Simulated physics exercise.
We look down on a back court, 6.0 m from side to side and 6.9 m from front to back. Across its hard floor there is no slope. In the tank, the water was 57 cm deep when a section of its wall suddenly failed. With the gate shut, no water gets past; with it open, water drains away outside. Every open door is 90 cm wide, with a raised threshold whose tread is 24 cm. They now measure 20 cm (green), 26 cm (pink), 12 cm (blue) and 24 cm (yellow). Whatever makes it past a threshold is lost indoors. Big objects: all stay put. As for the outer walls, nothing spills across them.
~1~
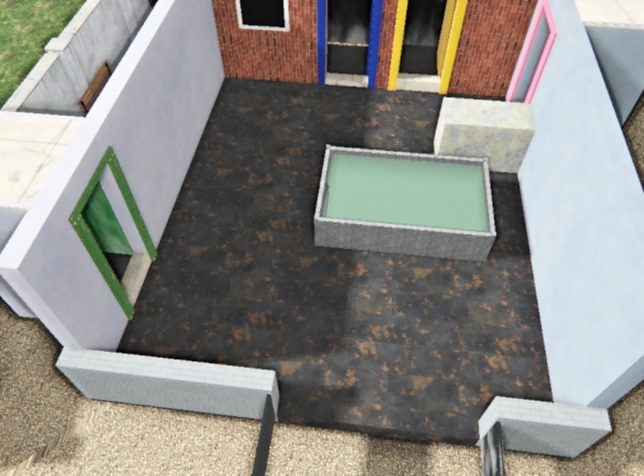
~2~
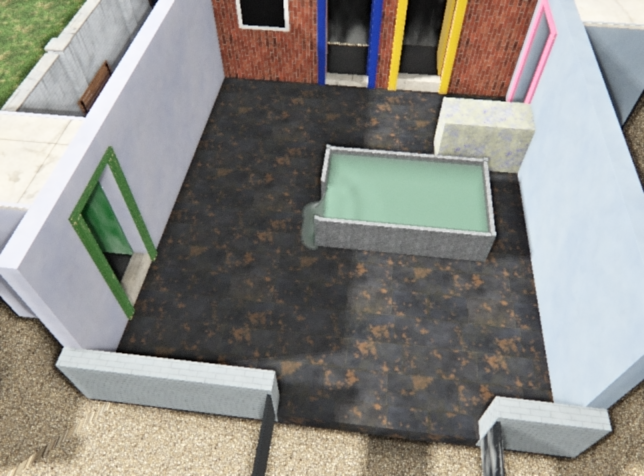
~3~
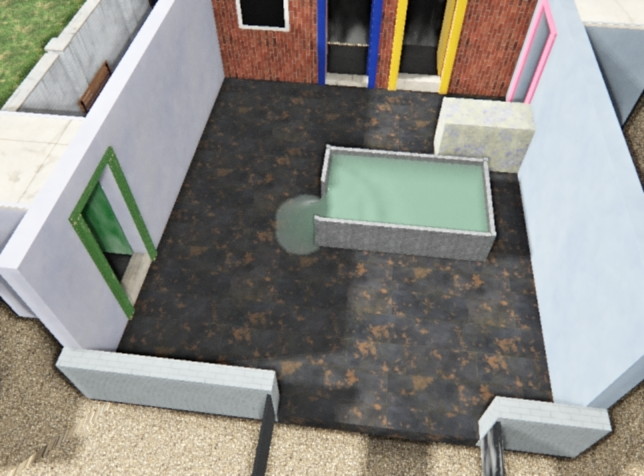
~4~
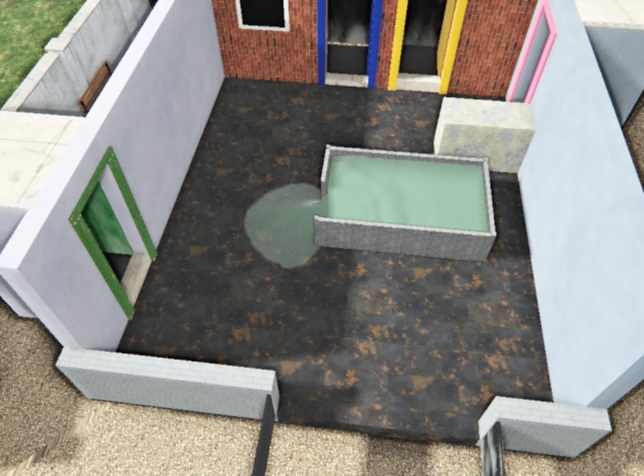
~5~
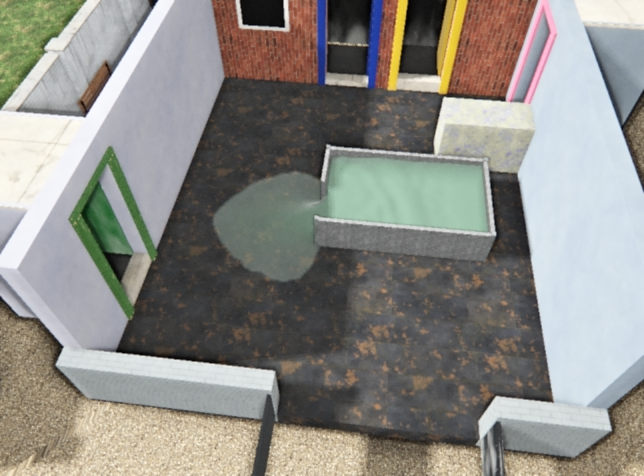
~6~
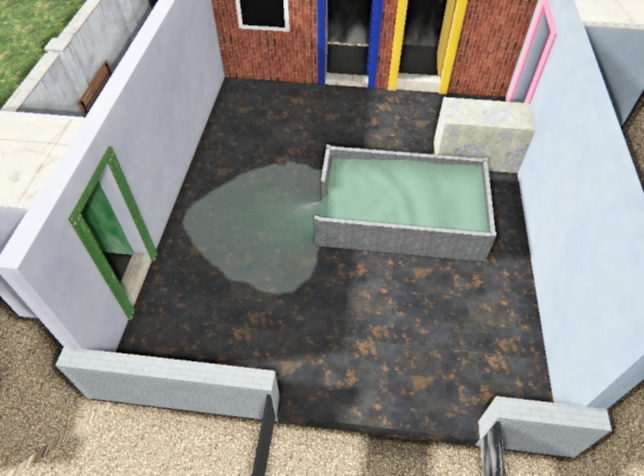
Pale green water pours through a gap in the left side of a low grey tank and spreads leftward across a flat, dark, rust-speckled courtyard, seen from high above by a still camera. Pale walls flank the court, with an open green door at left, a pink doorway at right, and blue and yellow doorways in the brick behind. The puddle begins small, then widens into a broad, rounded sheet while faint ripples cross the tank.
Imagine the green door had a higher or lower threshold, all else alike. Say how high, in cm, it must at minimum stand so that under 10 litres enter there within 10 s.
It must stand at least about 15 cm high.
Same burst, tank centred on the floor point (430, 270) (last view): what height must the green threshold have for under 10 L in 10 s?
At least some 19 centimetres tall.
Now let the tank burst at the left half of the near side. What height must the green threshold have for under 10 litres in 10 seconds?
Estimate: Near 7.0 cm.
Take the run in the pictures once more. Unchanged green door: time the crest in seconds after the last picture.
The level tops out near 1.4 seconds.
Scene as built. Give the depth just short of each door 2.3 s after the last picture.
Lab note, depth in cm: Green 17; pink 0; blue 0; yellow 0.
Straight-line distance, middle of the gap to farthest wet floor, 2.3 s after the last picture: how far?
Near 4.6 m, more or less.
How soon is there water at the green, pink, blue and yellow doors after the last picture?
Times: Green 0.6 s, pink 6.0 s, blue 3.2 s, yellow 4.5 s.
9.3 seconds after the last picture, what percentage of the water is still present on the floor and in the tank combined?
Something near 96 out of a hundred parts.
Then, 0.7 s after the last picture water covers 20 % of the floor, deepest (28 cm) near (307, 229); 11 cm at the green door, 0 litres in over its 20 cm threshold.
Then, 2.3 s after the last picture water covers 30 % of the floor, deepest (27 cm) near (107, 376); 17 cm at the green door, 0 litres in over its 20 cm threshold.
Then, 9.3 s after the last picture water covers 95 % of the floor, deepest (10 cm) near (157, 250); 8 cm at the green door, 0 litres in over its 20 cm threshold.
At the green door as built, the water peaked near 20 cm, 1.3 s after the last picture.
With a threshold of 14 cm, 17 litres would have come in within the 10 s; with 16.5 cm, 5 litres. So under 10 litres takes about 15 cm.
